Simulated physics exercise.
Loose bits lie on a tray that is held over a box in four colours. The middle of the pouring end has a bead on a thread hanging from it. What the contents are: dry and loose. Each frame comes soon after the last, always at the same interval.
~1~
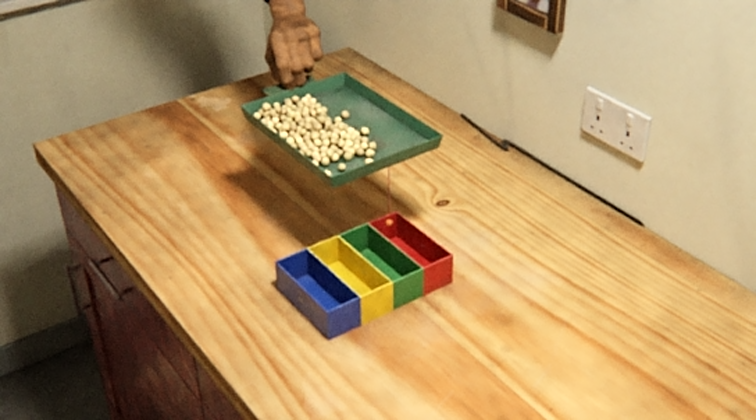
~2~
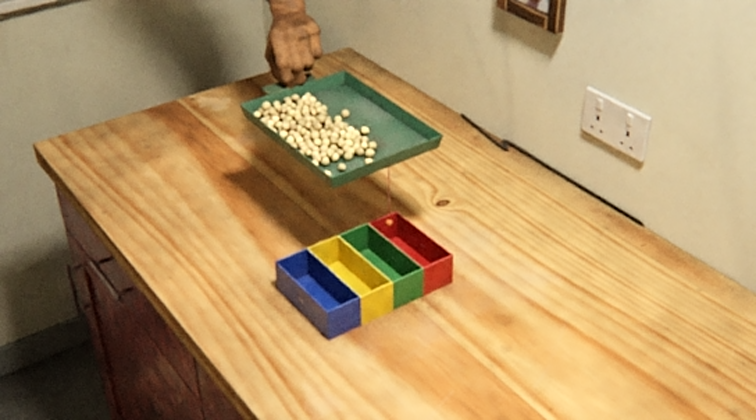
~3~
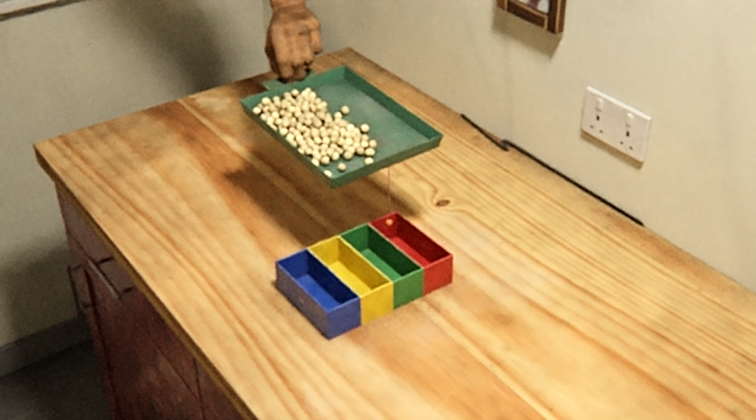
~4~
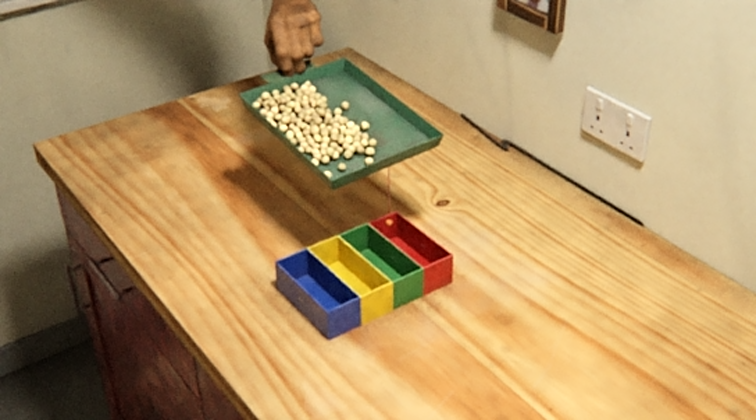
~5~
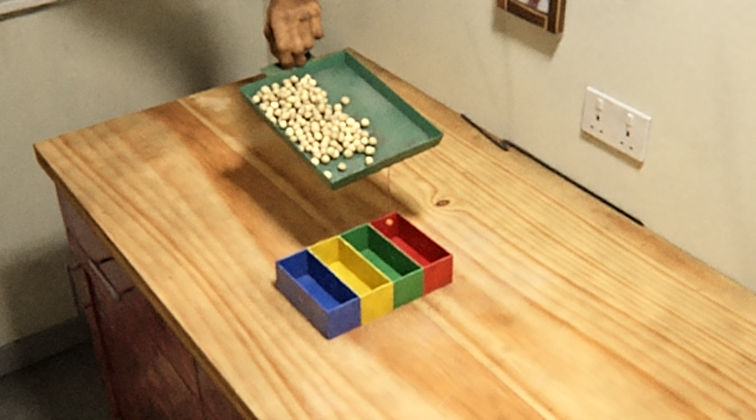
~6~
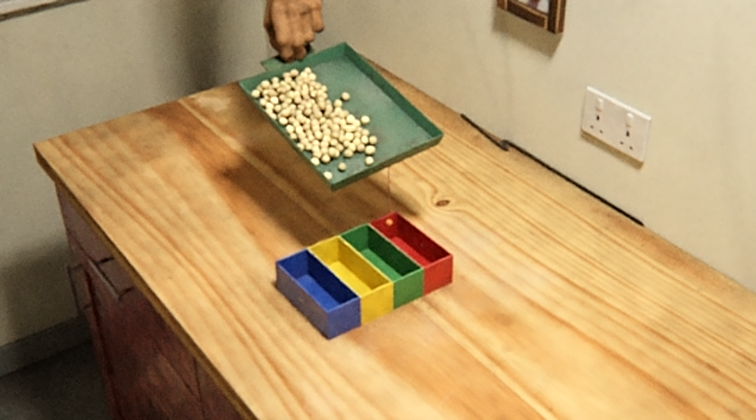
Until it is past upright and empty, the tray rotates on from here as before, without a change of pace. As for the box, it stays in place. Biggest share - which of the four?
Yellow.
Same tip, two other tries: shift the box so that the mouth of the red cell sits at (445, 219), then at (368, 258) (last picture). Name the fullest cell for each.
First try: Blue; second try: The red cell.
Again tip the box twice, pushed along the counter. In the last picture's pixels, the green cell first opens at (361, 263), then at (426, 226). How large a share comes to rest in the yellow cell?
Roughly 20 per cent, then roughly 10 per cent.
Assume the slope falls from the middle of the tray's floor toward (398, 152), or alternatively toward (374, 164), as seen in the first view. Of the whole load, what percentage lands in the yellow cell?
Shares: About 0 in a hundred, then about 30 in a hundred.
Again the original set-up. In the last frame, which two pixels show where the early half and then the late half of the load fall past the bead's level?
The opening part goes through (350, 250); what follows goes through (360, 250).
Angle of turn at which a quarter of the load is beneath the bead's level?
About 105 degrees.
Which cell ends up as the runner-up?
Second place goes to green.
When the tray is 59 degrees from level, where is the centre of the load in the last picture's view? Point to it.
The middle of the pieces lands at roughly (342, 139).
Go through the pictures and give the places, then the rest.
In the first frame, corners of the pouring end near (332, 175) and (439, 135), level; middle of the load near (314, 132), macadamia nuts; bead on its thread near (389, 222); blue cell near (344, 316); yellow cell near (377, 301); green cell near (408, 286); red cell near (438, 273).
In the second frame, corners of the pouring end near (332, 175) and (439, 135), level; middle of the load near (314, 131).
In the third frame, corners of the pouring end near (332, 176) and (439, 134), tipped barely, lowest at the left corner; middle of the load near (314, 128).
In the fourth frame, corners of the pouring end near (333, 178) and (439, 134), tipped a little, lowest at the left corner; middle of the load near (314, 125).
In the fifth frame, corners of the pouring end near (333, 179) and (440, 133), tipped a little, lowest at the left corner; middle of the load near (314, 121).
In the sixth frame, corners of the pouring end near (333, 181) and (440, 133), tipped a little, lowest at the left corner; middle of the load near (314, 118); blue cell near (344, 316); yellow cell near (377, 301); green cell near (408, 286); red cell near (438, 273).
Shortly afterwards, tray tipped steeply; all but a few on the tray; only a few falling or outside the box.
Next, tray tipped right over; all but a few on the tray; only a few in the yellow cell; only a few falling or outside the box.
Some moments later, tray tipped past a quarter turn; near half in the yellow cell; near a quarter in the green cell; a little in the red cell; only a few in the blue cell; a little falling or outside the box.
In the end, tray tipped past a quarter turn; near half in the yellow cell; near a quarter in the green cell; a little in the red cell; only a few in the blue cell; a little outside the box.
